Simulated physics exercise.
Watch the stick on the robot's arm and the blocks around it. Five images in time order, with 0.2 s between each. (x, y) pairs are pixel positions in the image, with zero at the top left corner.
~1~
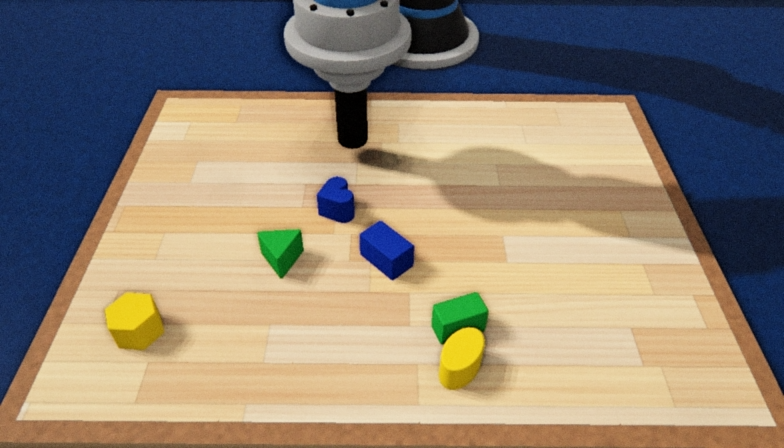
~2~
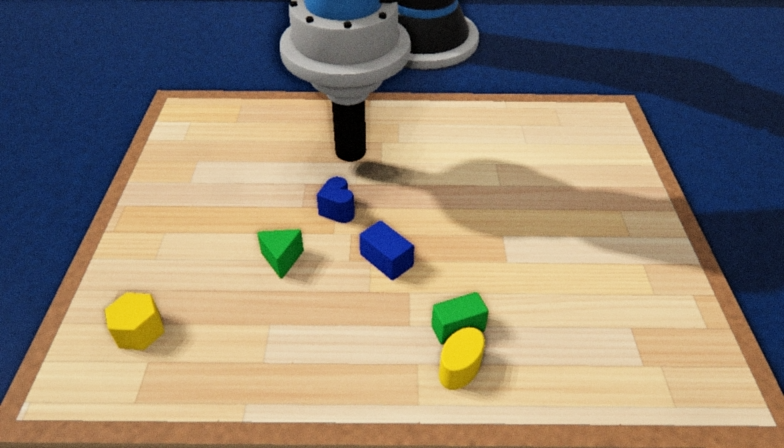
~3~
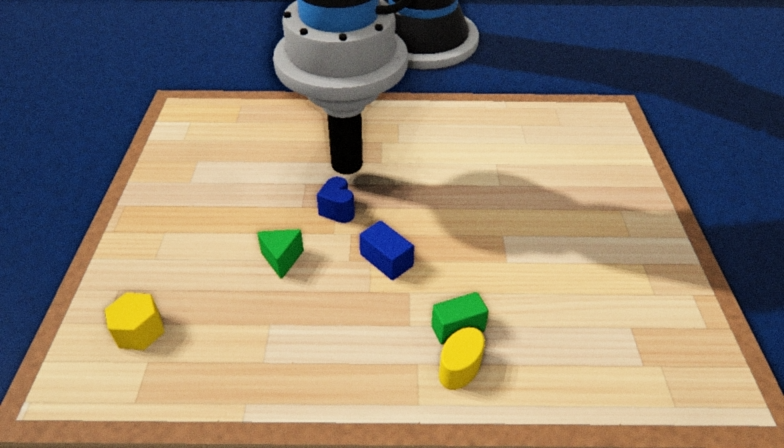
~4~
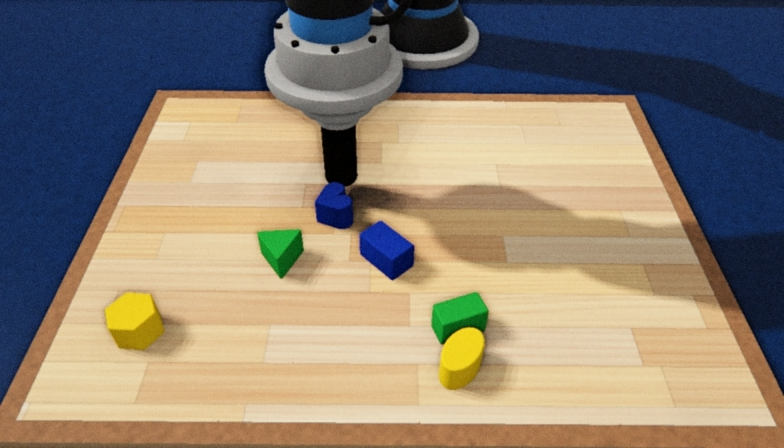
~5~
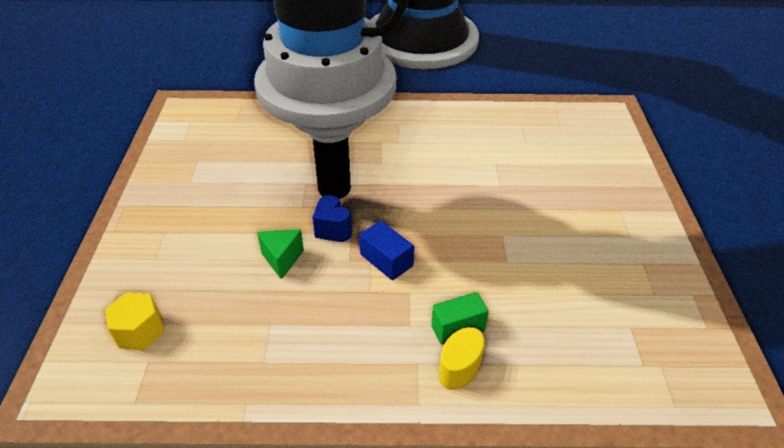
The robot arm's black stick moves toward the blue heart block and nudges it slightly forward.
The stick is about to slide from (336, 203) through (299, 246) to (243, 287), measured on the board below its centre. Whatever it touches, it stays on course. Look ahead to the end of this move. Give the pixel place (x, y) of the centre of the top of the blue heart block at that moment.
It comes to (326, 238).
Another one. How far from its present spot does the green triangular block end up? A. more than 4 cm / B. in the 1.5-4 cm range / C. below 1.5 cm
A: More than 4 cm.
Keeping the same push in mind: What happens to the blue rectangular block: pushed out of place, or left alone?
It is still where it was.
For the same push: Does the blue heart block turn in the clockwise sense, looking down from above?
No, I don't think so.
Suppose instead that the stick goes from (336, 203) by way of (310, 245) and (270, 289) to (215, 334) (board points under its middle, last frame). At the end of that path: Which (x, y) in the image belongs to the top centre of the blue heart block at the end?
The middle of the upper face of the blue heart block will lie at about (328, 247) in the picture.
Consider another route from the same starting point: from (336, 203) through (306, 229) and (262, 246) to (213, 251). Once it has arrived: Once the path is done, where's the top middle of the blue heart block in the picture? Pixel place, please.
Pixel (324, 228).
On the path given first. One third of the way, stick (312, 219); blue heart block (329, 233), turned 65° anticlockwise.
Two thirds of the way, stick (280, 248); green triangular block (251, 257), turned 45° clockwise; blue heart block (327, 238), turned 100° anticlockwise.
At the end, stick (240, 274); green triangular block (207, 283), turned 55° clockwise; blue heart block (327, 238), turned 100° anticlockwise; blue rectangular block unmoved.
